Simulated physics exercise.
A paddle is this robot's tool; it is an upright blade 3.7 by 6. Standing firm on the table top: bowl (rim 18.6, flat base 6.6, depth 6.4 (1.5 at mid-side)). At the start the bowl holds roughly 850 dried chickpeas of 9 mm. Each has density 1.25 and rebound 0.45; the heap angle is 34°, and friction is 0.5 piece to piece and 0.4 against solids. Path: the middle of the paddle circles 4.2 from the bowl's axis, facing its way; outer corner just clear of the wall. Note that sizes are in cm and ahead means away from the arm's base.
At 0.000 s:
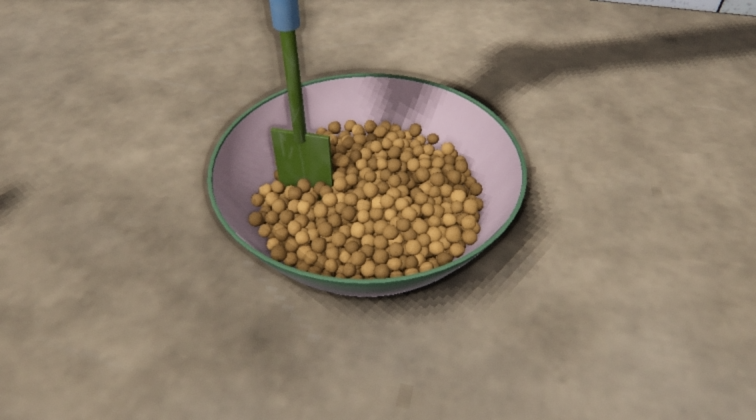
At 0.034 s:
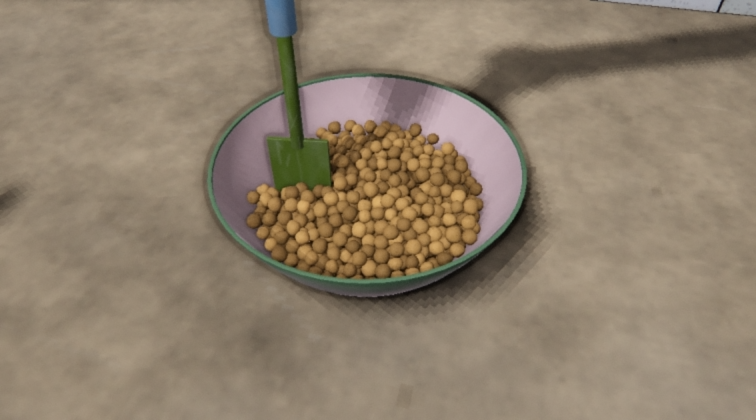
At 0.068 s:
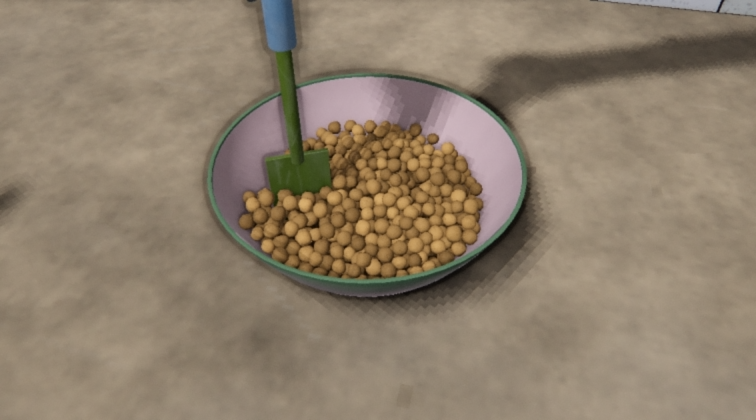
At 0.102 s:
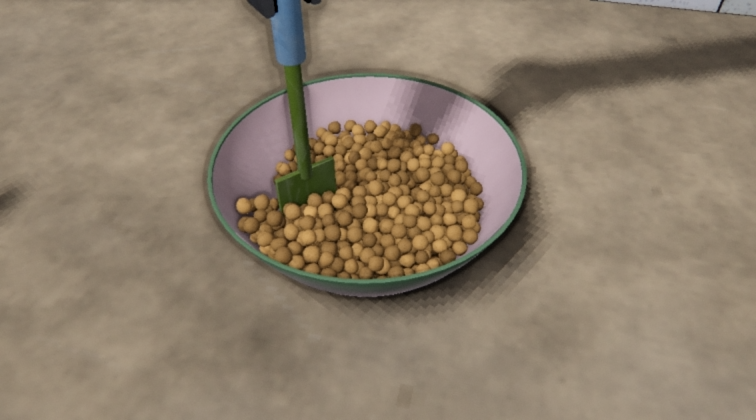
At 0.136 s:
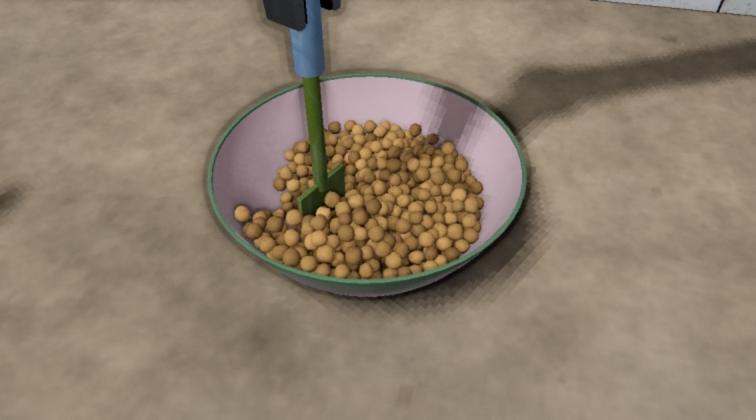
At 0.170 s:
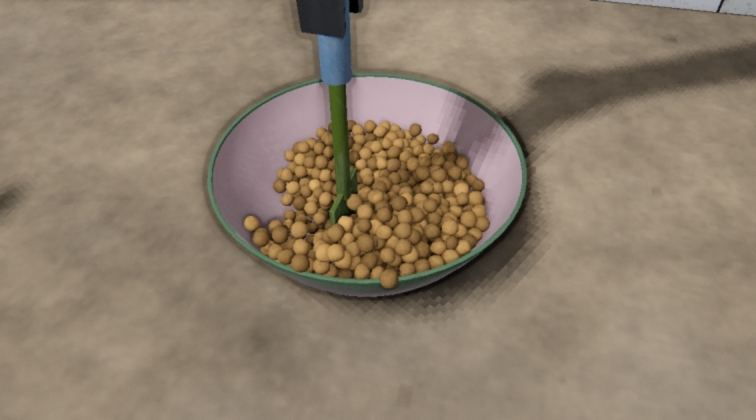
The clip shows a green paddle with a blue handle standing in a pink, green-rimmed bowl of chickpeas; a robot arm turns it and sweeps it toward the viewer and right, pushing chickpeas up toward the near rim.
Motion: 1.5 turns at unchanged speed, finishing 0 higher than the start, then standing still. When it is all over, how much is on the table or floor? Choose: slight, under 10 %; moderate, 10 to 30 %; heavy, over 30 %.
It is moderate.
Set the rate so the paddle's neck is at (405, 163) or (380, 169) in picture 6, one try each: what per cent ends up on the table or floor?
Around 40 and 25 percent, in that order.
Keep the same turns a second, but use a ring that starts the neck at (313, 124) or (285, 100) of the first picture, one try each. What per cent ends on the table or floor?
I'd guess some 5 and 25 percent.
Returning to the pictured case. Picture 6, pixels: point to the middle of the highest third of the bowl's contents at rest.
Near (433, 169).
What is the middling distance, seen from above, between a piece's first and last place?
About 8 centimetres.
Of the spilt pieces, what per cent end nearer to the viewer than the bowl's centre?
40 %.
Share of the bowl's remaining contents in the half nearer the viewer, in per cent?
Around 40 per cent of what the bowl keeps.
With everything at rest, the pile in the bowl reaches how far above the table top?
I'd guess close to 7.0 centimetres.
After 0.48 s, 263° round, highest piece 9 above the table; 790 in the bowl, 40 on the table or floor, 20 in flight or on the tool.
After 0.78 s, 80° round, highest piece 8 above the table; 742 in the bowl, 101 on the table or floor, 7 in flight or on the tool.
After 1.14 s, 180° round, highest piece 7 above the table; 705 in the bowl, 145 on the table or floor.
After 1.84 s, 180° round, highest piece 7 above the table; 705 in the bowl, 145 on the table or floor.
At rest, 705 in the bowl, 145 on the table or floor. That is 17 % on the table or floor.
